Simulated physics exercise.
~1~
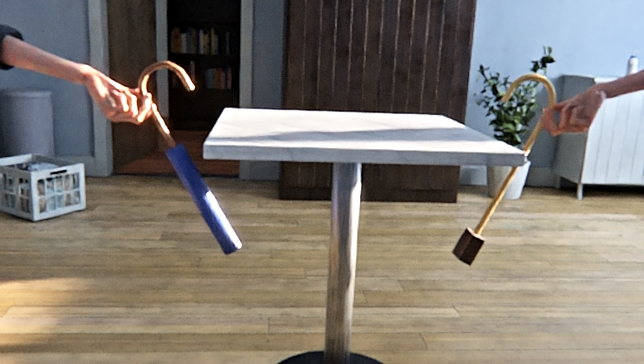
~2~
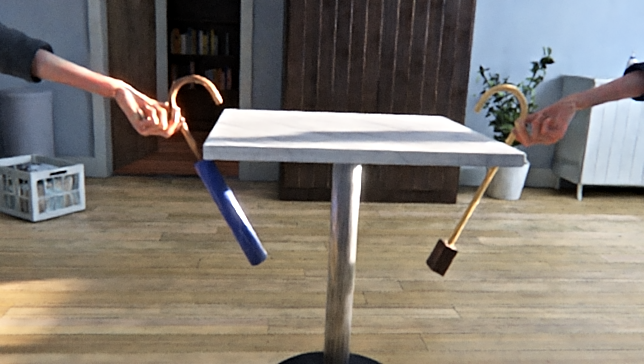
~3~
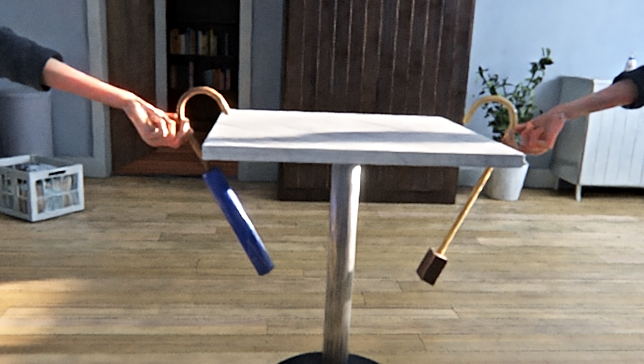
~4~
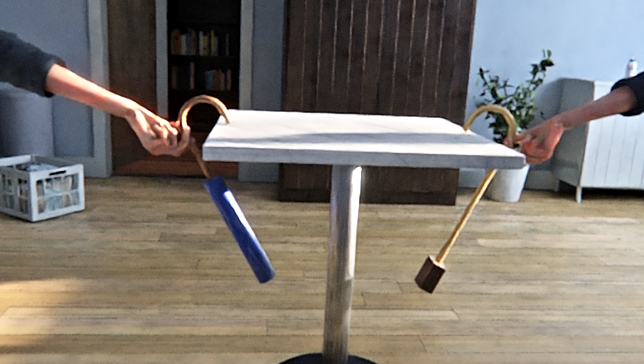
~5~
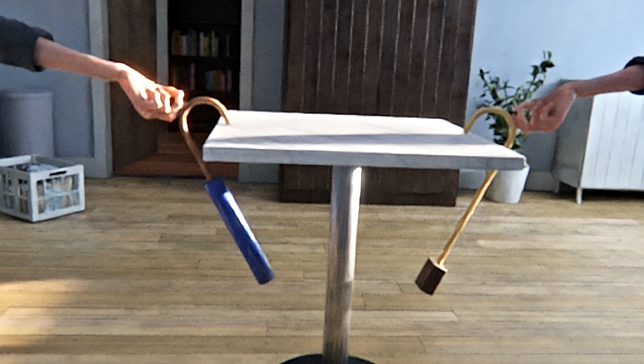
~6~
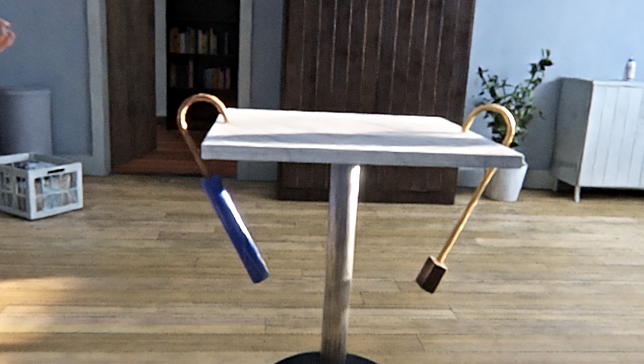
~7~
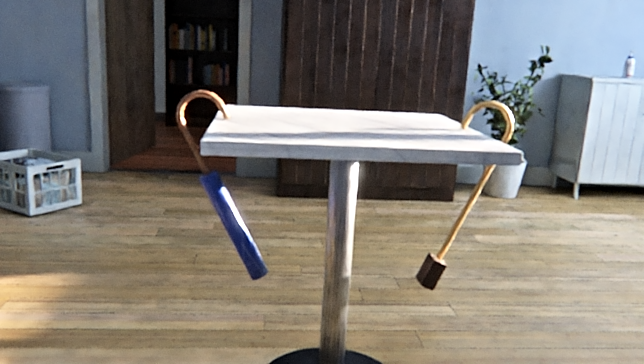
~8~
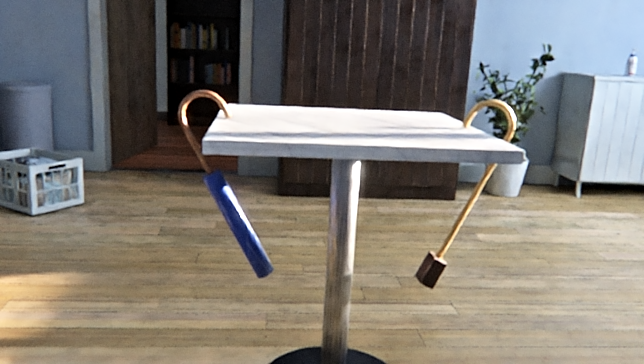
Two hands hooking a blue umbrella and a brown brush by their crooks onto opposite table edges, then withdrawing, leaving both hanging.
